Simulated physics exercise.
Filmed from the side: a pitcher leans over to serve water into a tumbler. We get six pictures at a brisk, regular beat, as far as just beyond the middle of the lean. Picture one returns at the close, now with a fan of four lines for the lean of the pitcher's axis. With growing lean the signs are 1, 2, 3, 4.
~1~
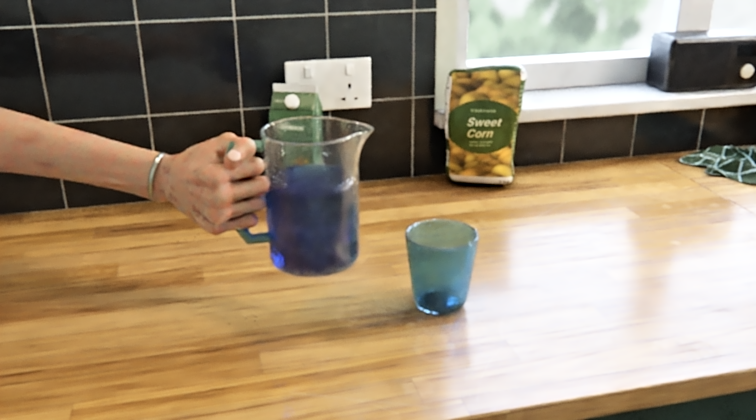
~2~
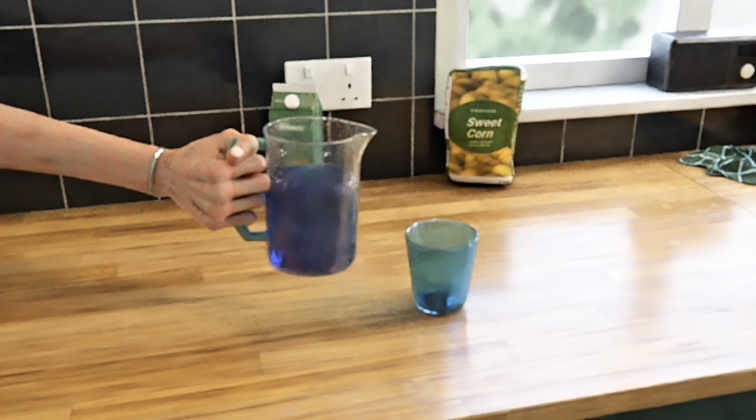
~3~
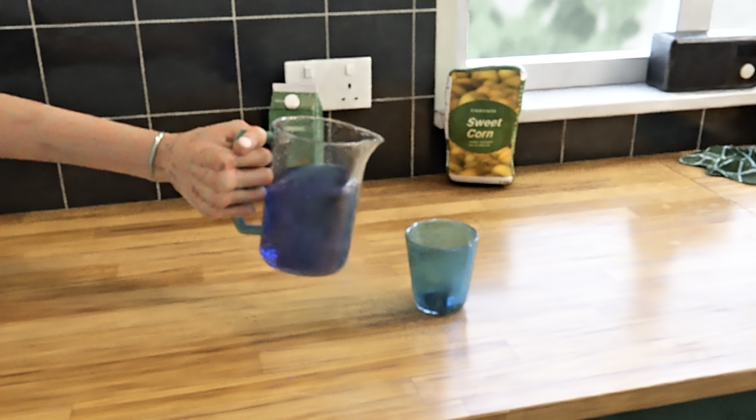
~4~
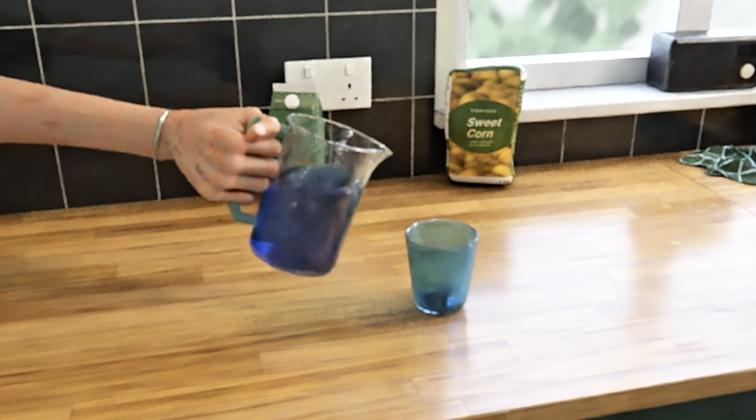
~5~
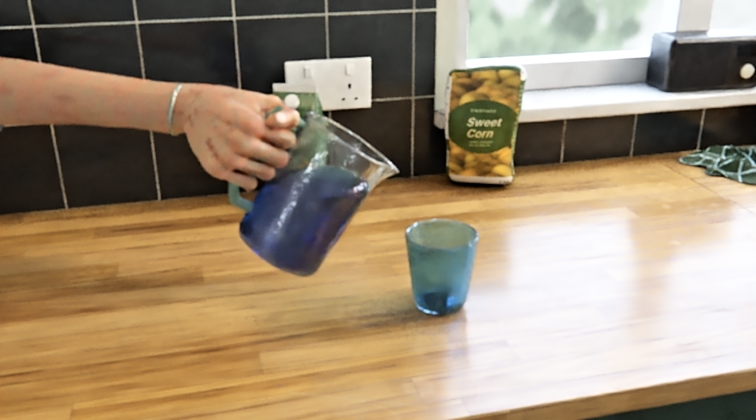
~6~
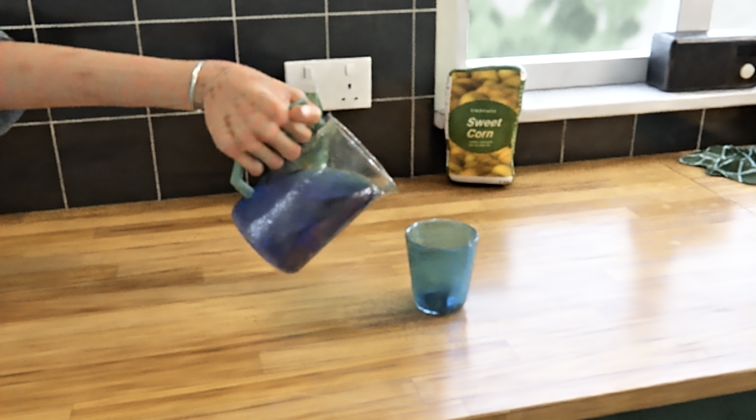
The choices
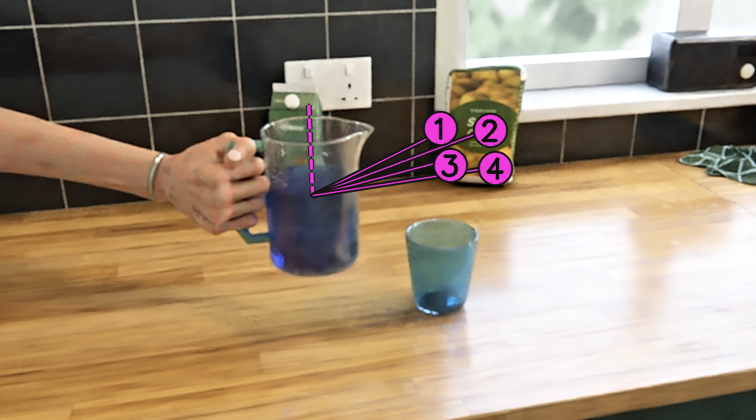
A kitchen with a wooden worktop and black wall tiles is seen from the side, slightly above, by a still camera. A hand from the left holds a clear pitcher of blue water by its handle, with a blue tumbler to its right and a green carton, sweet corn bag and white socket behind. The hand tilts the pitcher steadily rightward, from upright to a steep lean, and no water leaves it.
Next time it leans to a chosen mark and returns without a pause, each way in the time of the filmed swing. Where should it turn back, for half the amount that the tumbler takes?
Tilt 1 does it best.
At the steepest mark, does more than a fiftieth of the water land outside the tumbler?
Yes, it does.
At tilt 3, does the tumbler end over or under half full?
Over half.
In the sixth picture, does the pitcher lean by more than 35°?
Yes, it does.
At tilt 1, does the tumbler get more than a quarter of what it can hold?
Yes, clearly.
In magenta, 1 at (426, 139); 2 at (473, 134); 3 at (433, 163); 4 at (478, 169).
With 1, the tumbler ends with about 53 % of what it can hold.
With 2, the tumbler ends with about 74 % of what it can hold; 3 % of the water is spilt.
With 3, the tumbler ends with about 73 % of what it can hold; 16 % of the water is spilt.
With 4, the tumbler ends with about 64 % of what it can hold; 32 % of the water is spilt.
